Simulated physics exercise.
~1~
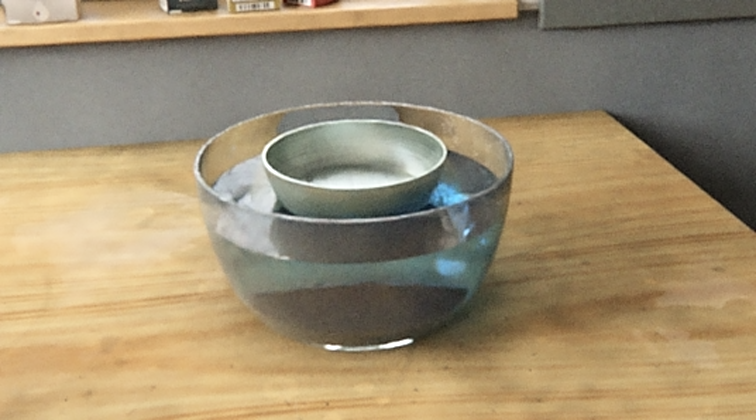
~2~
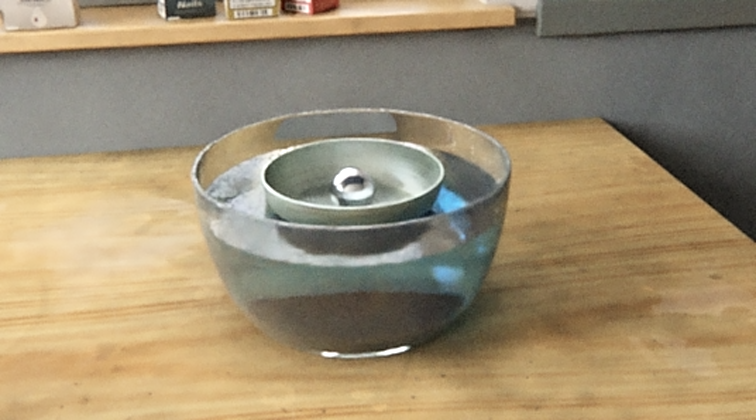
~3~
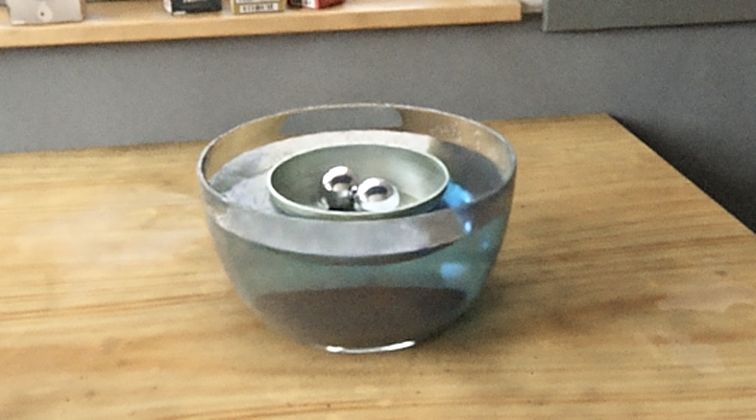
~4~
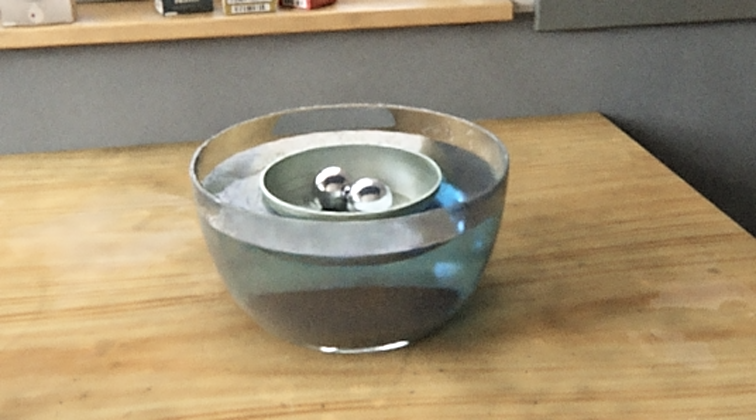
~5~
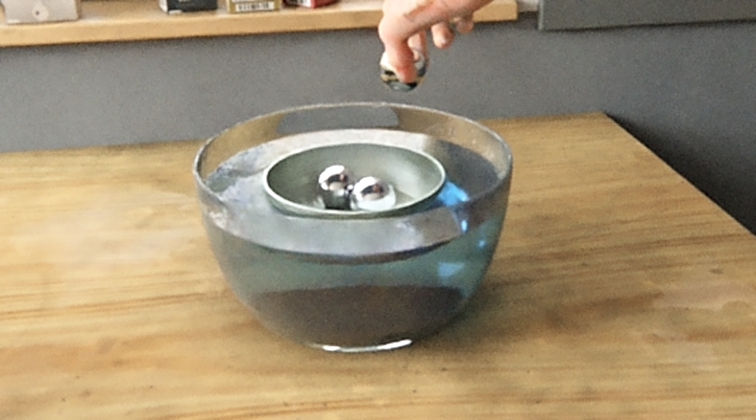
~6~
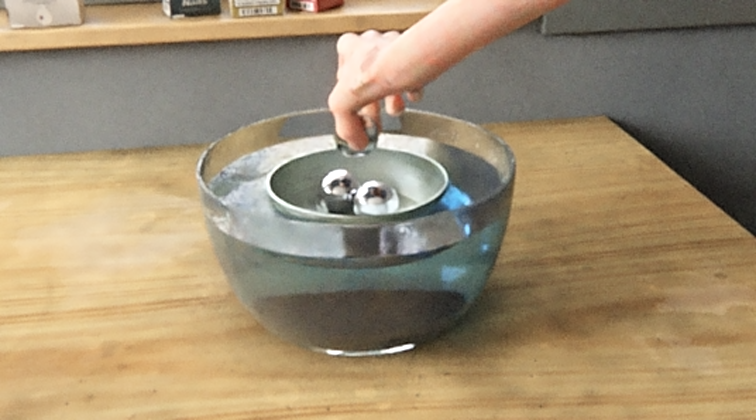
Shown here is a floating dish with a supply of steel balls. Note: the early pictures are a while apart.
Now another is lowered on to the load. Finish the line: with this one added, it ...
With this one added, it goes down.
Next, the steel ball is in and the dish dips.
After that, water pours in over its edge.
Finally, the dish lies on the bottom with its load.
